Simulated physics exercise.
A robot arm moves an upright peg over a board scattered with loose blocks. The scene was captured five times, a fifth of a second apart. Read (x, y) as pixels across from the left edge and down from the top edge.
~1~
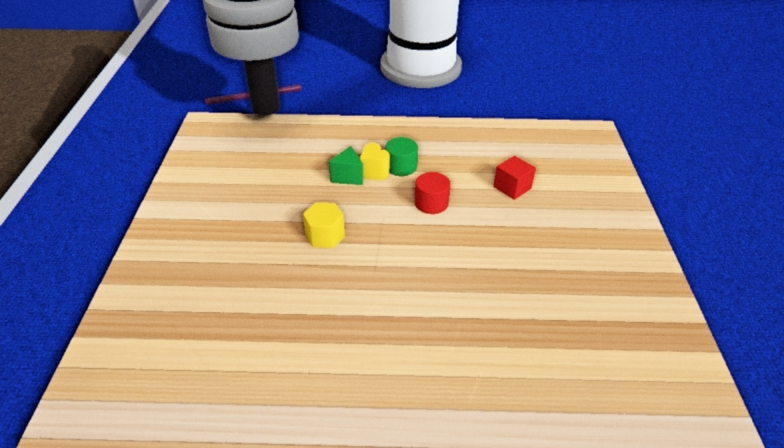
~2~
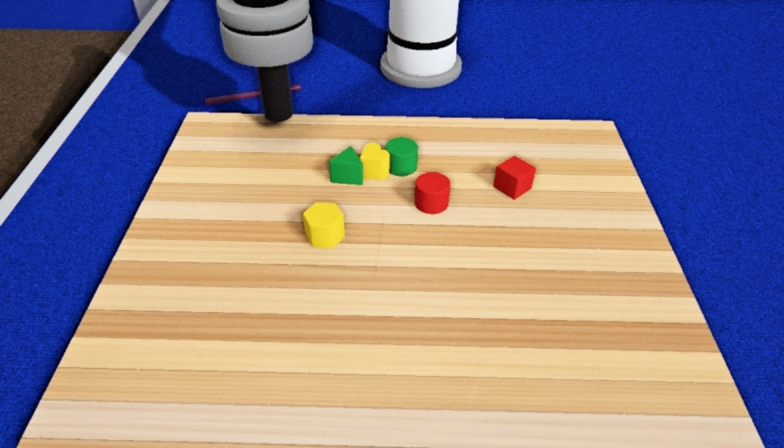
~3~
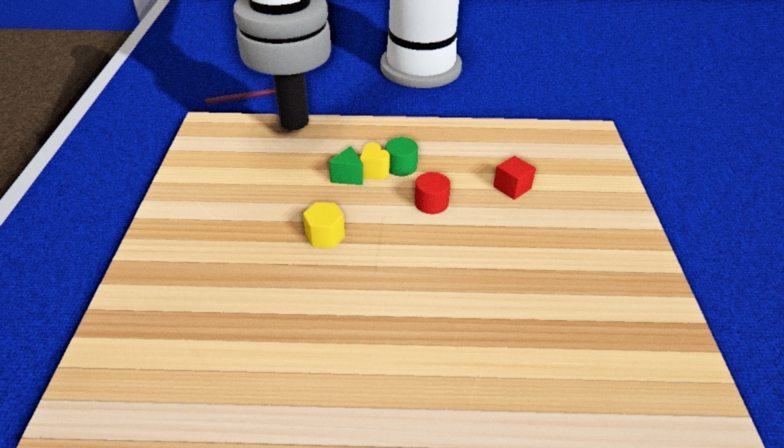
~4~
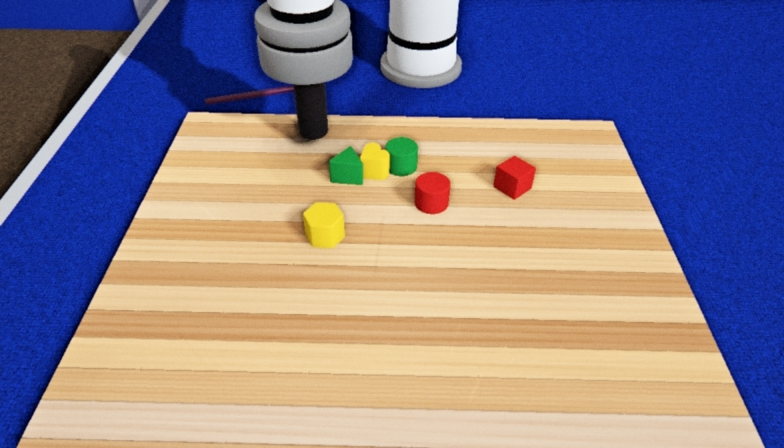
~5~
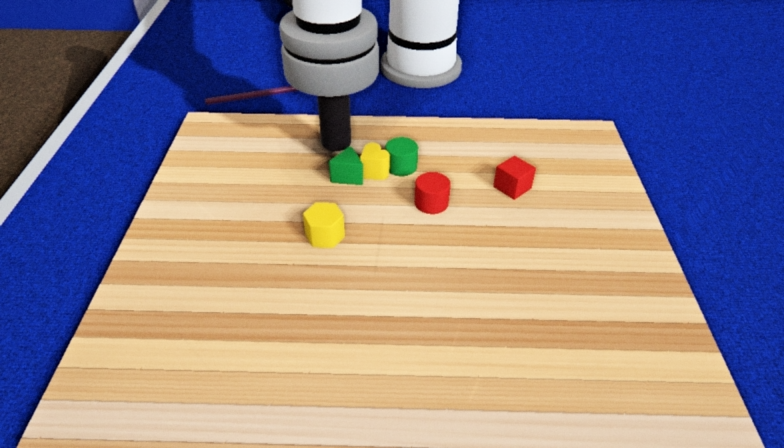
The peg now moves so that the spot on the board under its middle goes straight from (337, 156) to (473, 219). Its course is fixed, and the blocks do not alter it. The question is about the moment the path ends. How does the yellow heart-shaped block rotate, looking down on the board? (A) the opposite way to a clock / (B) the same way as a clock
(B)
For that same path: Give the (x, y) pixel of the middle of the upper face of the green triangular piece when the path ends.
For the centre of its top, I'd go with (359, 166).
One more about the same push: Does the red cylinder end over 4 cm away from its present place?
In short: Yes.
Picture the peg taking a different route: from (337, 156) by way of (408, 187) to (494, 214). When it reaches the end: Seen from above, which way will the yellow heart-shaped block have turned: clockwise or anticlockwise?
Rotates clockwise.
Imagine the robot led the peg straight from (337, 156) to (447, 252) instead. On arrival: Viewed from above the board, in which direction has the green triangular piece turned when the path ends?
Spin direction: Clockwise.
What follows on the original path. One third of the way, peg at (379, 163); green triangular piece at (359, 166), turned 85° clockwise; yellow heart-shaped block at (401, 165), turned 20° clockwise; green cylinder at (412, 147).
Two thirds of the way, peg at (425, 184); green triangular piece at (359, 166), turned 90° clockwise; yellow heart-shaped block at (433, 193), turned 65° clockwise; green cylinder at (417, 147); red cylinder at (461, 201).
At the end, peg at (474, 206); green triangular piece at (359, 166), turned 90° clockwise; yellow heart-shaped block at (436, 204), turned 100° clockwise; green cylinder at (417, 147); red cylinder at (482, 222).
